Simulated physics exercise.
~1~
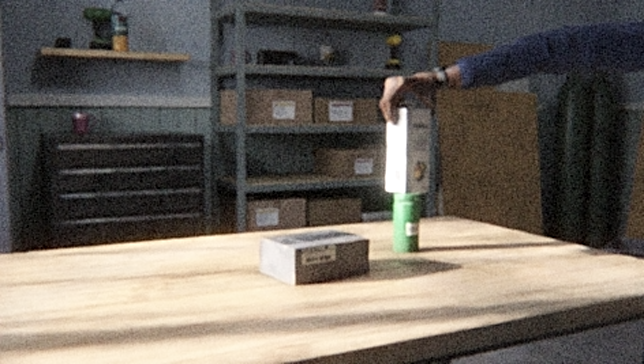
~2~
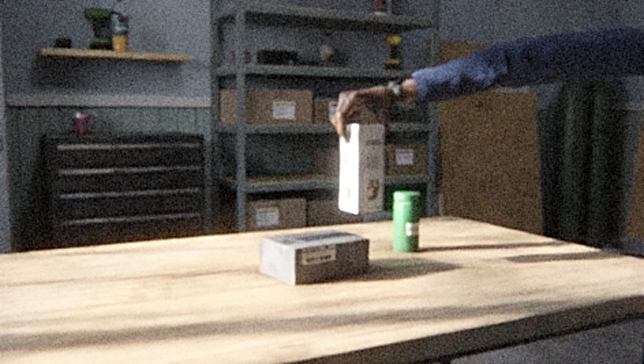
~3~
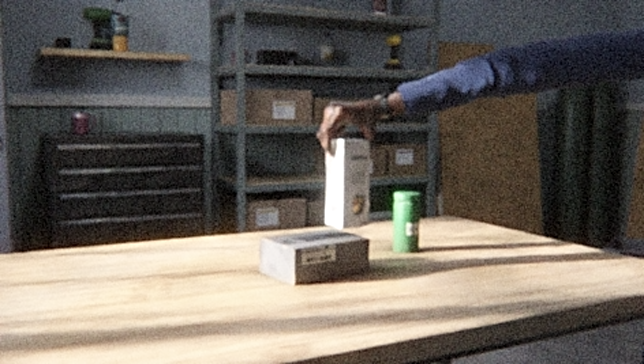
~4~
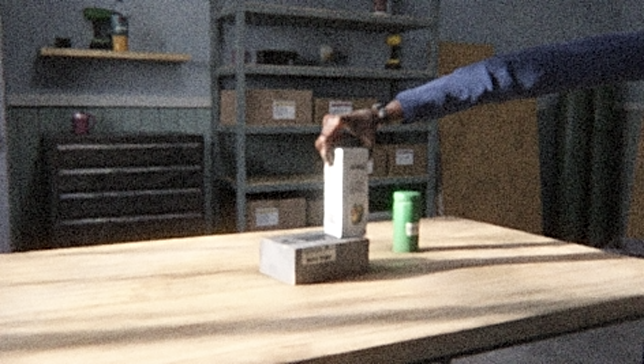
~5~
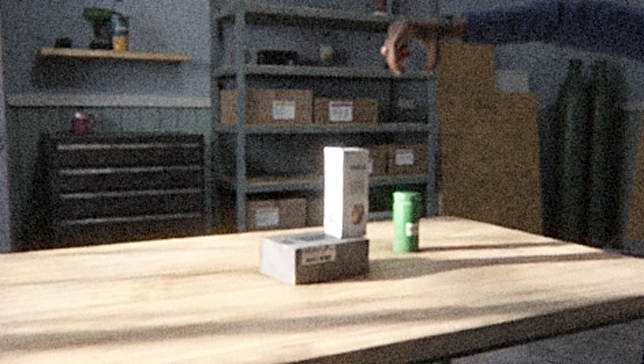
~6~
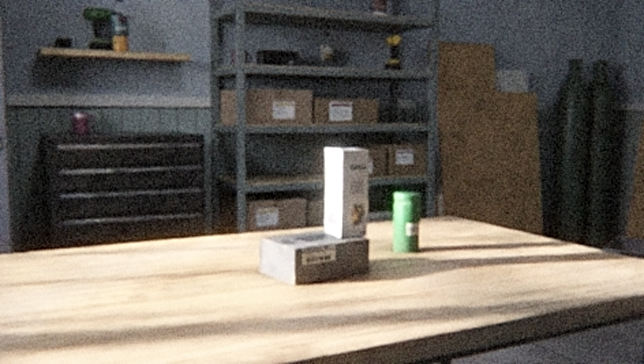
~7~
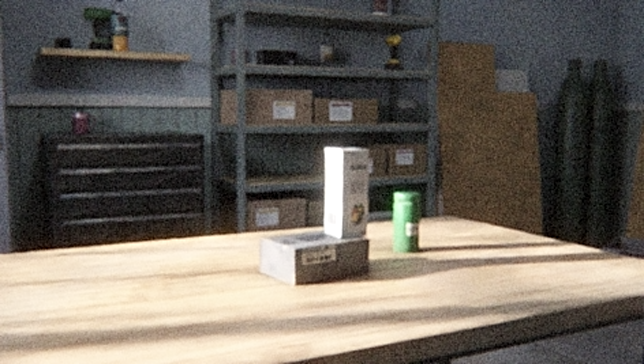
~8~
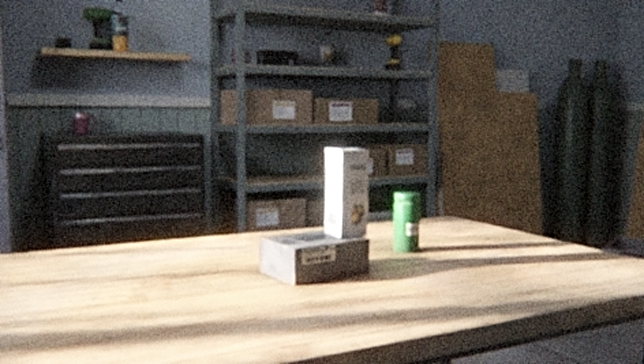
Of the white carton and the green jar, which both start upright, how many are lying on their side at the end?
None of them are. The white carton stands upright on the grey box, and the green jar is still upright on the table.
